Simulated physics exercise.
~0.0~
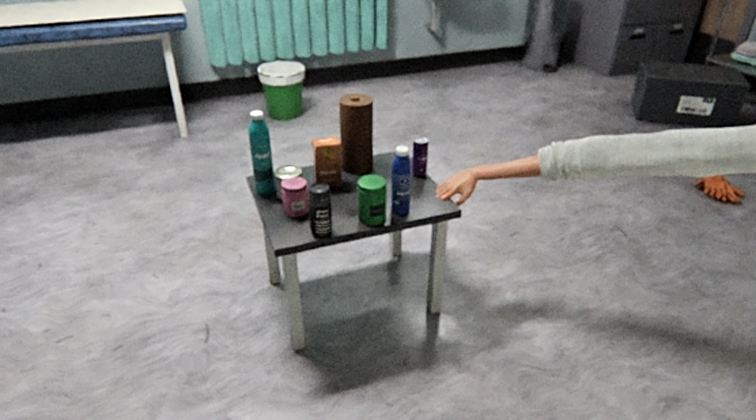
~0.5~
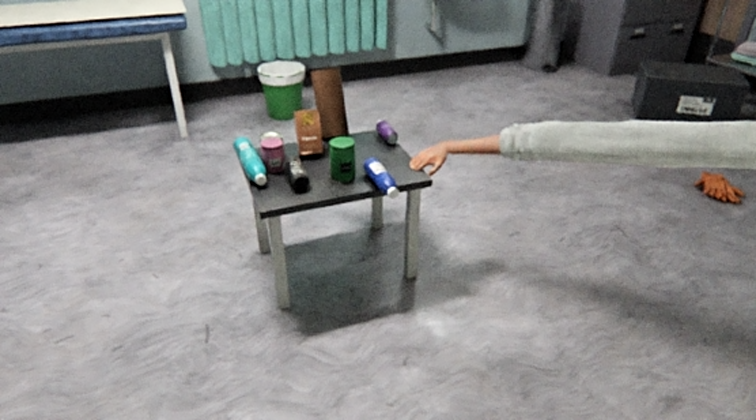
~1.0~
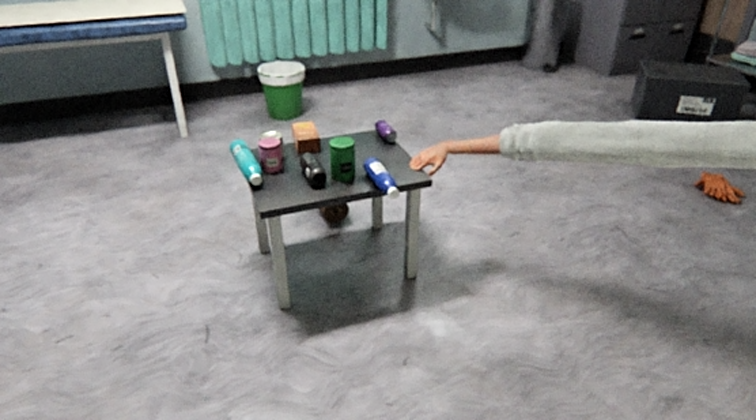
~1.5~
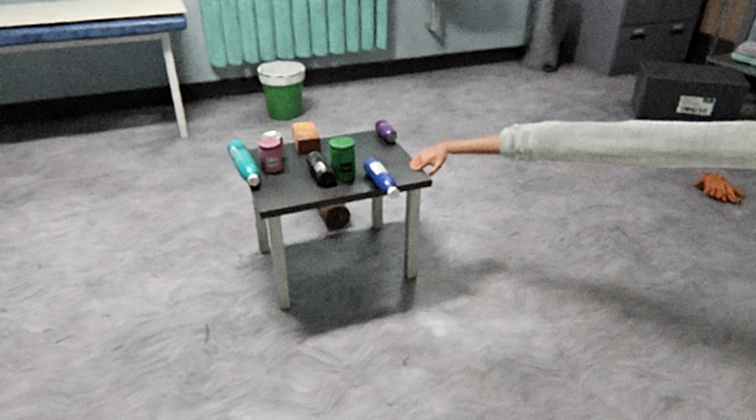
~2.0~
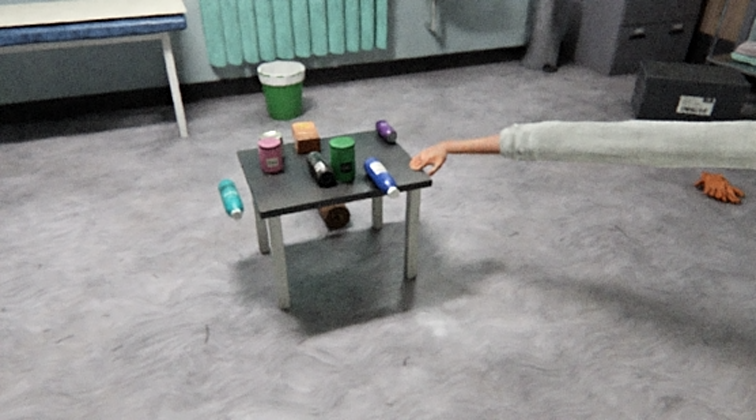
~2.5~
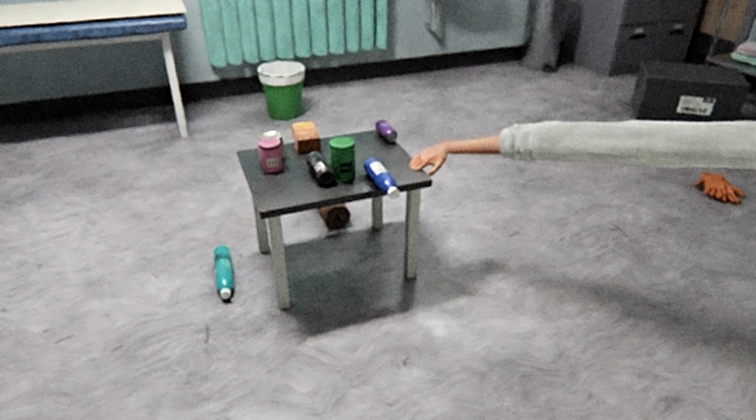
A hand shoves a small table, toppling several containers, and two fall to the floor.
